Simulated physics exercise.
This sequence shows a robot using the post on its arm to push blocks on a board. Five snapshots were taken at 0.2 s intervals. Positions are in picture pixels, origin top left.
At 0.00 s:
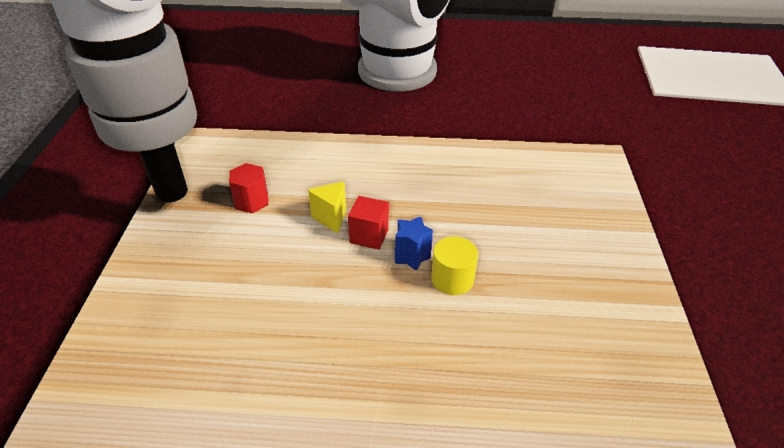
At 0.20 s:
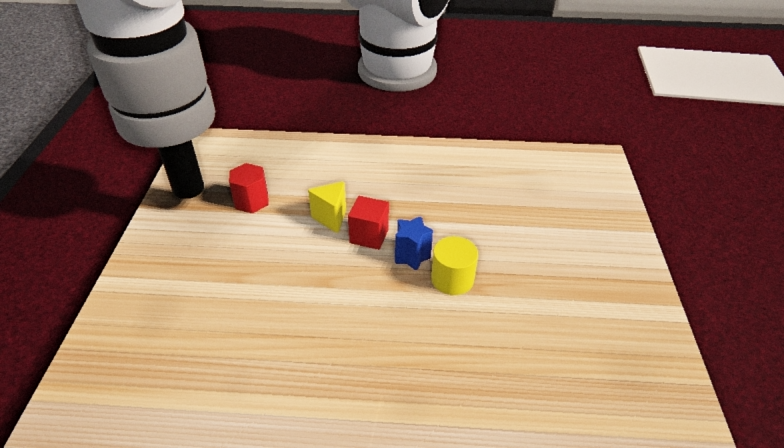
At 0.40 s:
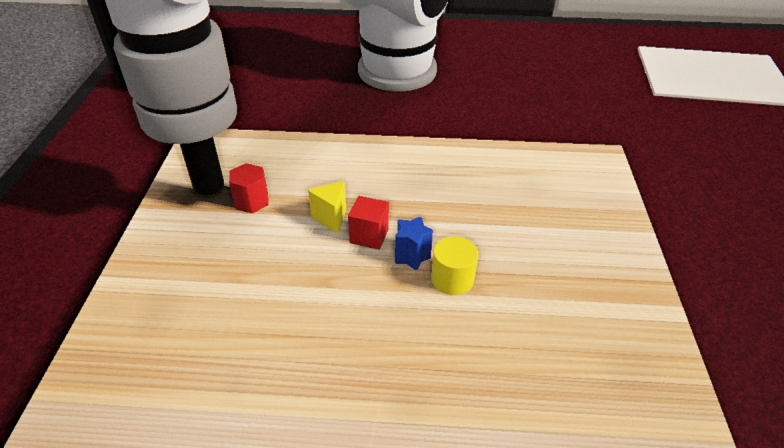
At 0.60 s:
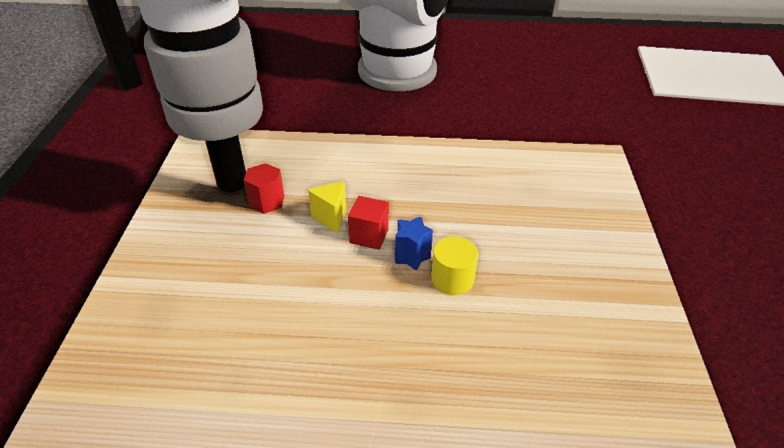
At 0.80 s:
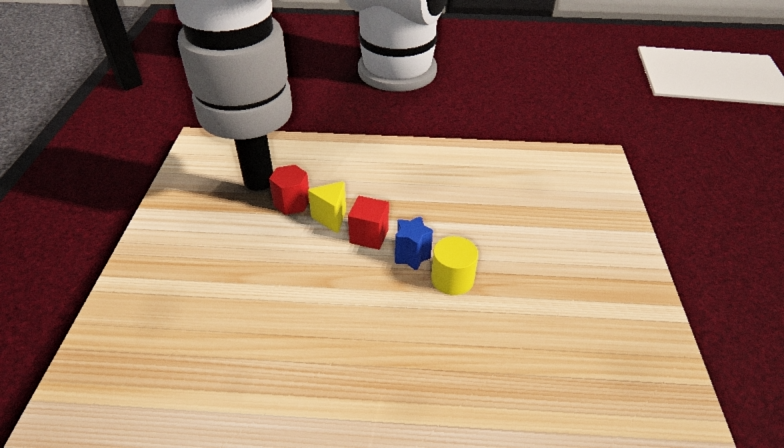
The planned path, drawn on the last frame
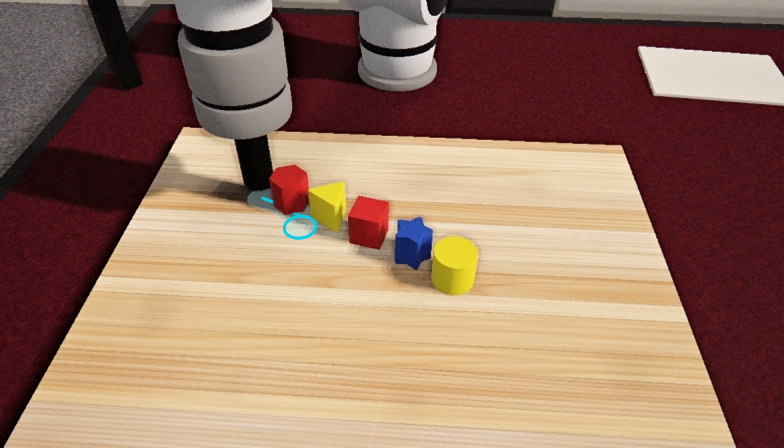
The clip opens on a wooden board with a diagonal row of red, yellow and blue blocks, a robot arm's black post standing to their left. The post moves right towards the nearest red block, then pushes it a short way right, up beside the yellow three-sided block, while the other blocks stay still.
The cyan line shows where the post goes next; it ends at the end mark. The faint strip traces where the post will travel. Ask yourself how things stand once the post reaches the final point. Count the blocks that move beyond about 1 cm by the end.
Here I'd predict two blocks moving more than 1 cm.
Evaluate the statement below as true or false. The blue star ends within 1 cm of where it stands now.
Verdict: True.
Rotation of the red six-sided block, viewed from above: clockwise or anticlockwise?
Anticlockwise, looking down.
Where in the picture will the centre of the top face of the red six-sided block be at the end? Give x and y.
Answer: (329, 179).
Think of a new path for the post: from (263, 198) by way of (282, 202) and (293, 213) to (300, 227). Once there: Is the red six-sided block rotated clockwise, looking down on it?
In short: No.
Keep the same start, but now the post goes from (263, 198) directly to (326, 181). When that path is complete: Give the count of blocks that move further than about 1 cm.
Answer: 1.
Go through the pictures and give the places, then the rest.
Post's lower end (172, 194); red six-sided block (246, 174); yellow three-sided block (329, 192); red square (369, 208); blue star (413, 229), in the first frame.
Post (189, 190); blocks still, in the second frame.
Post (209, 187); blocks still, in the third frame.
Post (233, 184); red six-sided block (262, 174), in the fourth frame.
Post (260, 183); red six-sided block (288, 176); yellow three-sided block (329, 192); red square (369, 208); blue star (413, 229), in the fifth frame.
Drawn move, from (263, 198) over (281, 205) and (298, 212) to (300, 227).
What follows on the original path. Halfway along, post (288, 193); red six-sided block (320, 180), turned 20° anticlockwise; yellow three-sided block (334, 196), turned 15° anticlockwise.
At the end, post (298, 212); red six-sided block (329, 179), turned 25° anticlockwise; yellow three-sided block (339, 198), turned 10° anticlockwise; red square still; blue star still.
